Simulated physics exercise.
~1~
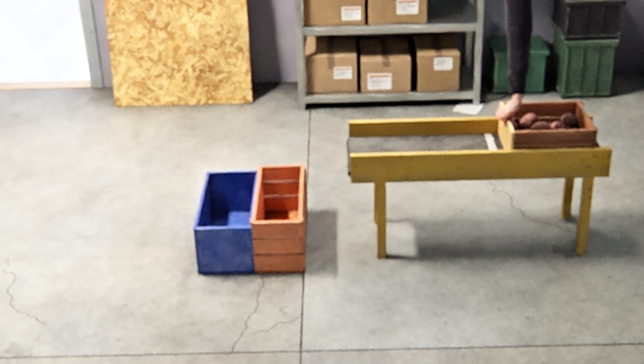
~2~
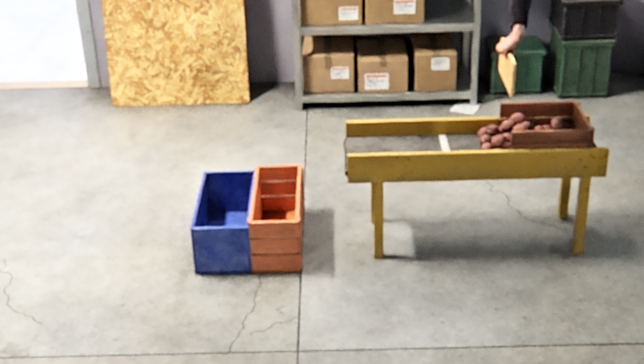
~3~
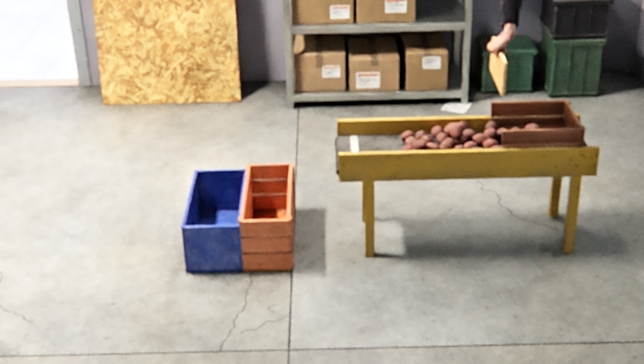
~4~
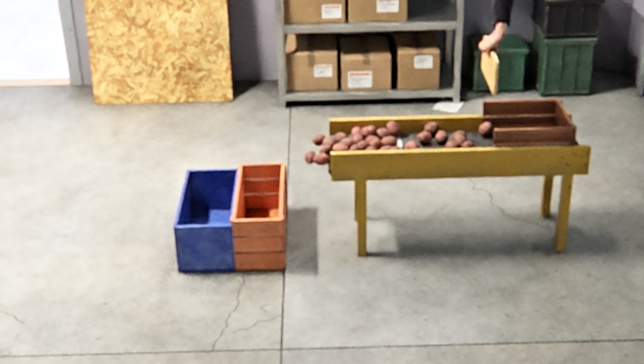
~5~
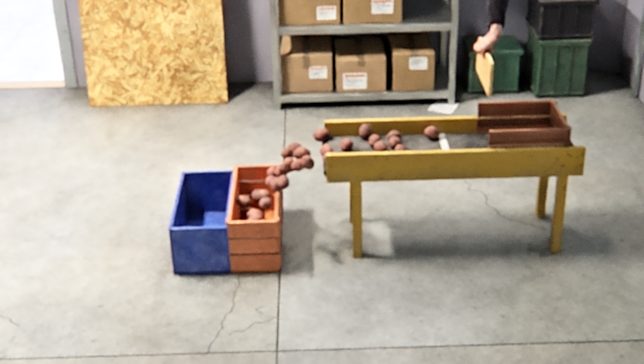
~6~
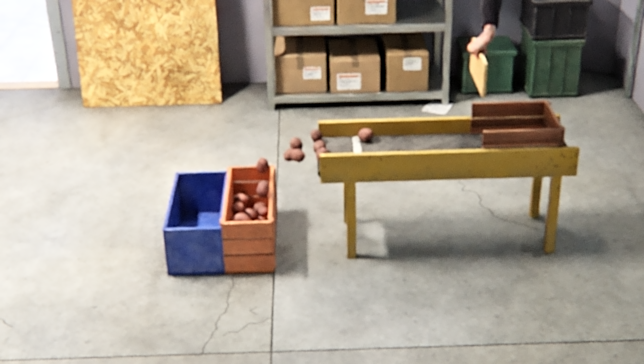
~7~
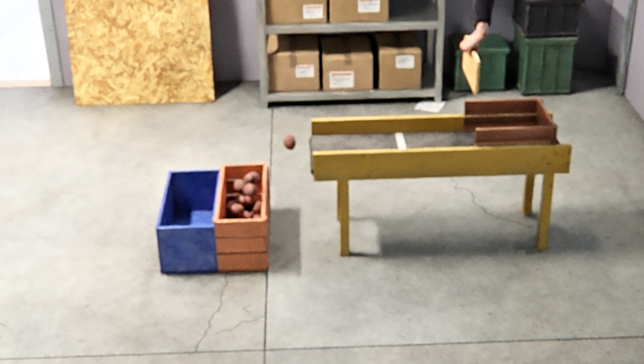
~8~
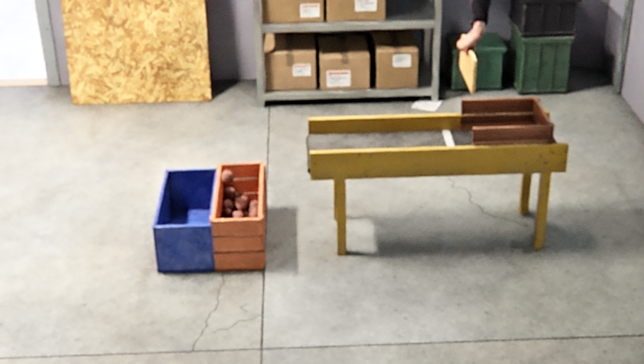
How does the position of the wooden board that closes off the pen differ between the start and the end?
At the start the board is down at the left edge of the pen, with the hand reaching down to it. By the end the hand is holding it raised, clear above the belt.
